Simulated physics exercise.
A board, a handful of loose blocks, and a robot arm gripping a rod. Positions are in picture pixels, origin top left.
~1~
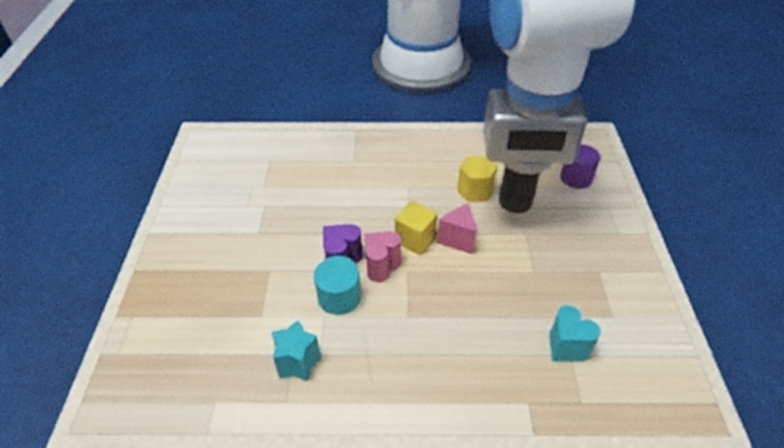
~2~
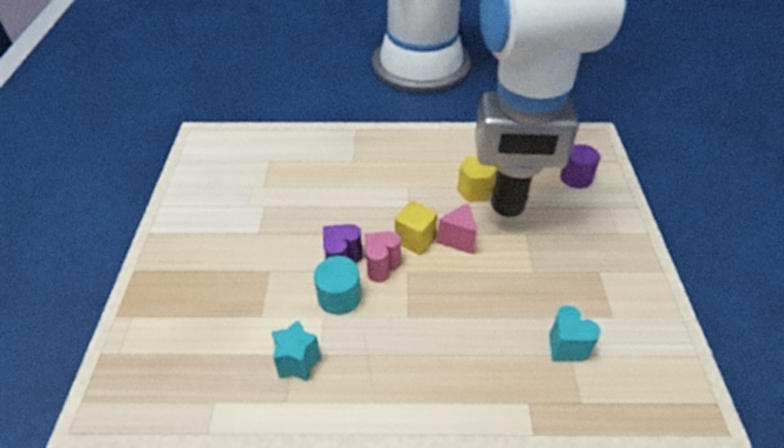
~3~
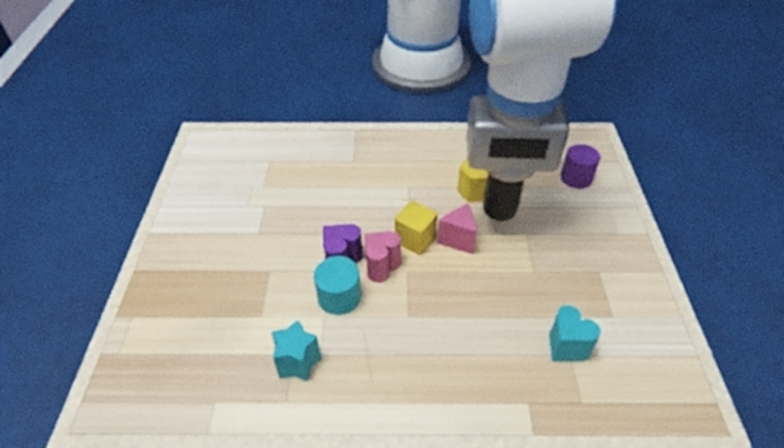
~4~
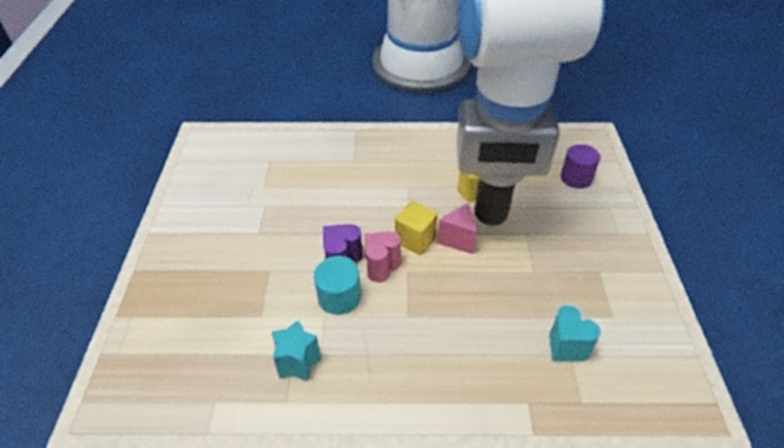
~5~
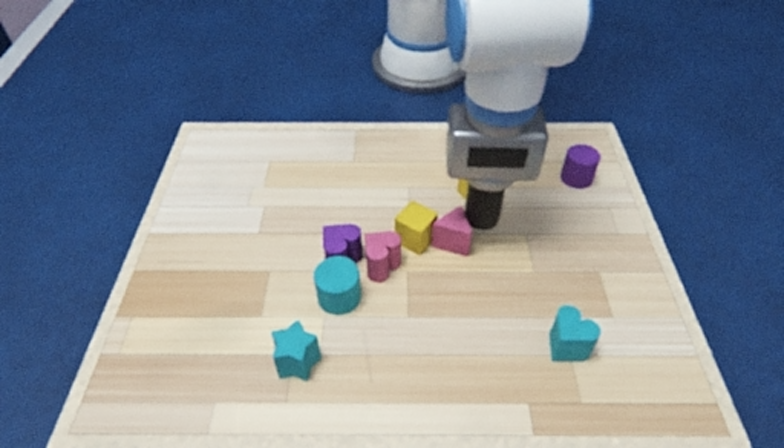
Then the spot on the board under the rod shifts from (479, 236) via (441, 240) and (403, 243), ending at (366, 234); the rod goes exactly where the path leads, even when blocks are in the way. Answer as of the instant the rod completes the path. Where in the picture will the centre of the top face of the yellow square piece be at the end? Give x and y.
I expect it at (333, 202).
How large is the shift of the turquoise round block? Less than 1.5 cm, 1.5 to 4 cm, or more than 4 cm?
Result: Under 1.5 cm.
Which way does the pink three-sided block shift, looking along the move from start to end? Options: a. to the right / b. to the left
b: To the left.
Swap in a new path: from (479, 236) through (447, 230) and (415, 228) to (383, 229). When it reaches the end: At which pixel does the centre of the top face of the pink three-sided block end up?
It comes to (411, 226).
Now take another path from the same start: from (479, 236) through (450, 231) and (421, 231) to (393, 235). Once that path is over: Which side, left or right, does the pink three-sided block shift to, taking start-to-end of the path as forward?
Over to the left.
What follows on the original path. One third of the way, rod at (443, 223); yellow square piece at (399, 212); pink three-sided block at (420, 229), turned 20° anticlockwise.
Two thirds of the way, rod at (403, 226); pink heart at (369, 249), turned 30° clockwise; yellow square piece at (371, 209); pink three-sided block at (402, 242), turned 75° anticlockwise.
At the end, rod at (366, 217); turquoise round block still; purple heart still; pink heart at (369, 249), turned 35° clockwise; yellow square piece at (333, 202); pink three-sided block at (402, 242), turned 75° anticlockwise.
